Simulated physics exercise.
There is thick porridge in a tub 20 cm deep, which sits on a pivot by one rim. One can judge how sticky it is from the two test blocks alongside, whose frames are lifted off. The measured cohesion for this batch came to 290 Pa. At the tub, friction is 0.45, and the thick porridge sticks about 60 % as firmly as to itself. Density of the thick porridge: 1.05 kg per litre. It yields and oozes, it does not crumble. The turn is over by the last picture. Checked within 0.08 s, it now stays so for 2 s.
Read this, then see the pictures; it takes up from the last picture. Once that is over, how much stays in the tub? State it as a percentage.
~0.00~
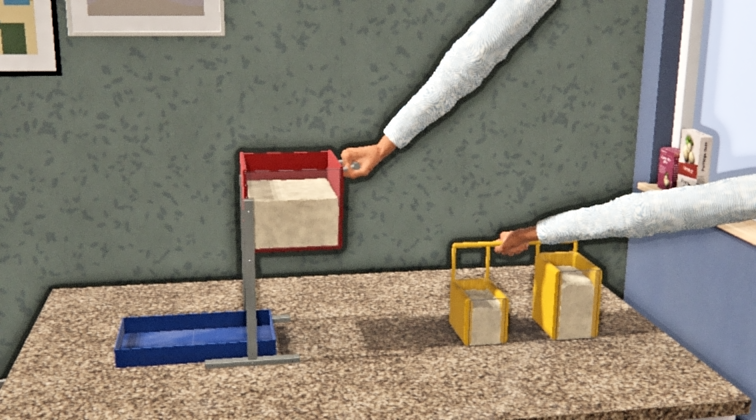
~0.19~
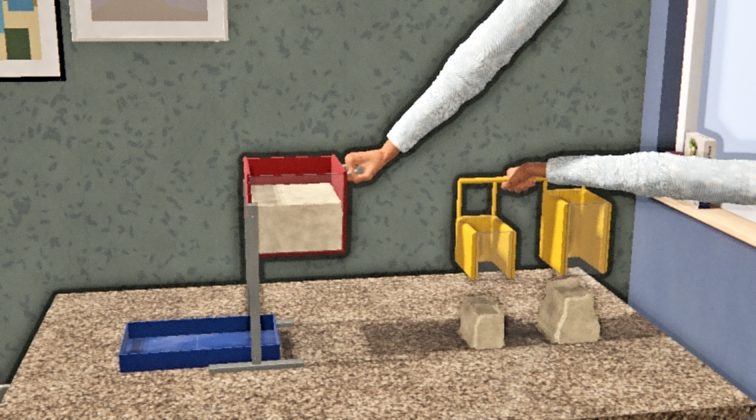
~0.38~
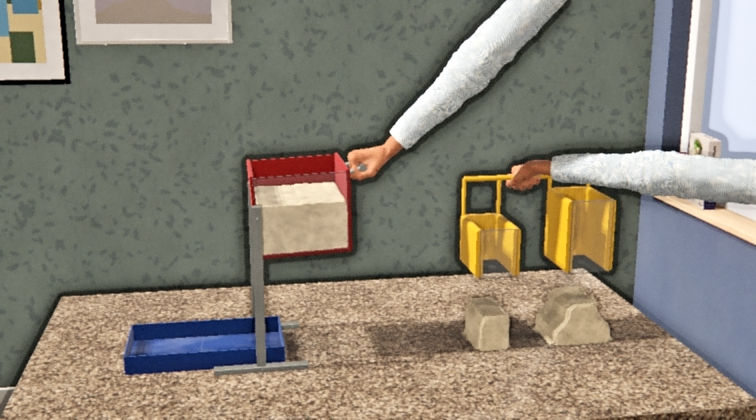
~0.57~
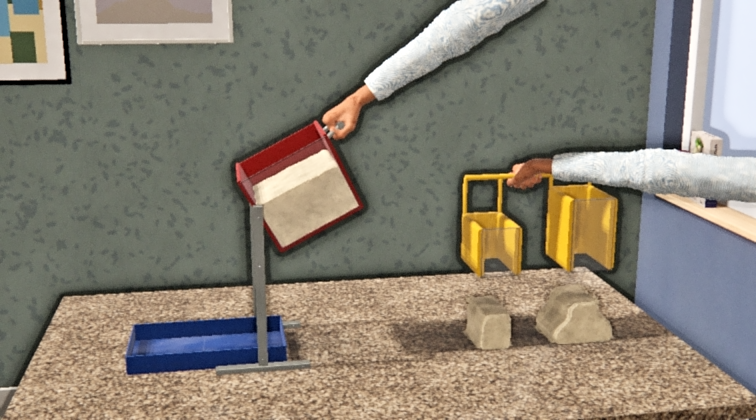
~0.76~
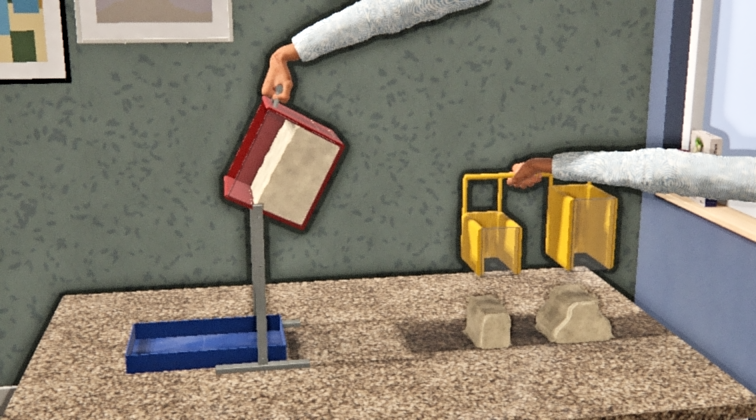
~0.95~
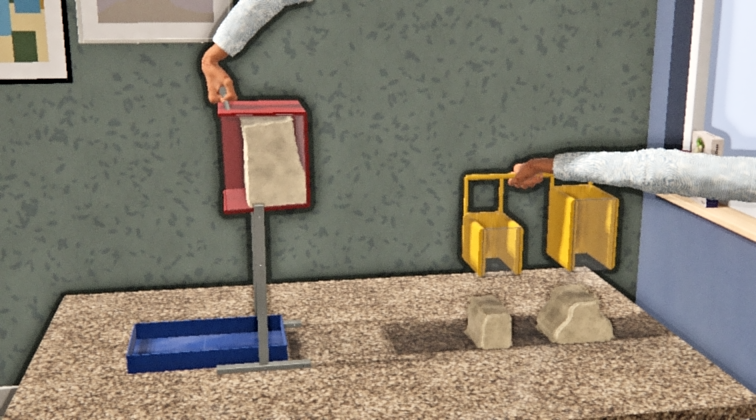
Some 52 percent stays.
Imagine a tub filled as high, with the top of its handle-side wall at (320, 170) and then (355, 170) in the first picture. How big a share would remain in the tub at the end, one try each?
In turn about 75 %, 45 %.
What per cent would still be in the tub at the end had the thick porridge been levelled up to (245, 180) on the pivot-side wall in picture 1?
Then about 35 %.
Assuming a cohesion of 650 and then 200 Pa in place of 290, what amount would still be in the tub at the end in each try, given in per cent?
Respectively 100 % and 45 %.
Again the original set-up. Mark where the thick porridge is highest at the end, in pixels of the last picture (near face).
Looking at the last picture, I'd put it at about (275, 174).
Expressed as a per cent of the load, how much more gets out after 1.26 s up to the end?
4 %.
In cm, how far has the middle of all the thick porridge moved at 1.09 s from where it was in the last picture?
Something like 6 cm, give or take.
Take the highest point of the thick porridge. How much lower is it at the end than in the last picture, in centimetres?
13 cm.
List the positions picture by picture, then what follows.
Handle-side rim at (340, 169), tilt 0 degrees; crest of the thick porridge at (334, 197); block heights 11 cm, 17 cm (left to right), in the first picture.
Handle-side rim at (343, 173), tilt 0 degrees; crest of the thick porridge at (338, 202); block heights 10 cm, 14 cm (left to right), in the second picture.
Handle-side rim at (346, 171), tilt 2 degrees; crest of the thick porridge at (339, 201); block heights 10 cm, 12 cm (left to right), in the third picture.
Handle-side rim at (324, 137), tilt 27 degrees; crest of the thick porridge at (337, 166); block heights 10 cm, 12 cm (left to right), in the fourth picture.
Handle-side rim at (268, 111), tilt 63 degrees; crest of the thick porridge at (298, 128); block heights 10 cm, 12 cm (left to right), in the fifth picture.
Handle-side rim at (220, 117), tilt 91 degrees; crest of the thick porridge at (287, 121); block heights 10 cm, 12 cm (left to right), in the sixth picture.
After 1.09 s, the tub is at 91 degrees and holds 94 %.
After 1.26 s, the tub is at 91 degrees and holds 56 %.
After 1.43 s, the tub is at 91 degrees and holds 52 %.
After 1.60 s, the tub is at 91 degrees and holds 52 %.
After 2.95 s, the tub is at 91 degrees and holds 52 %.
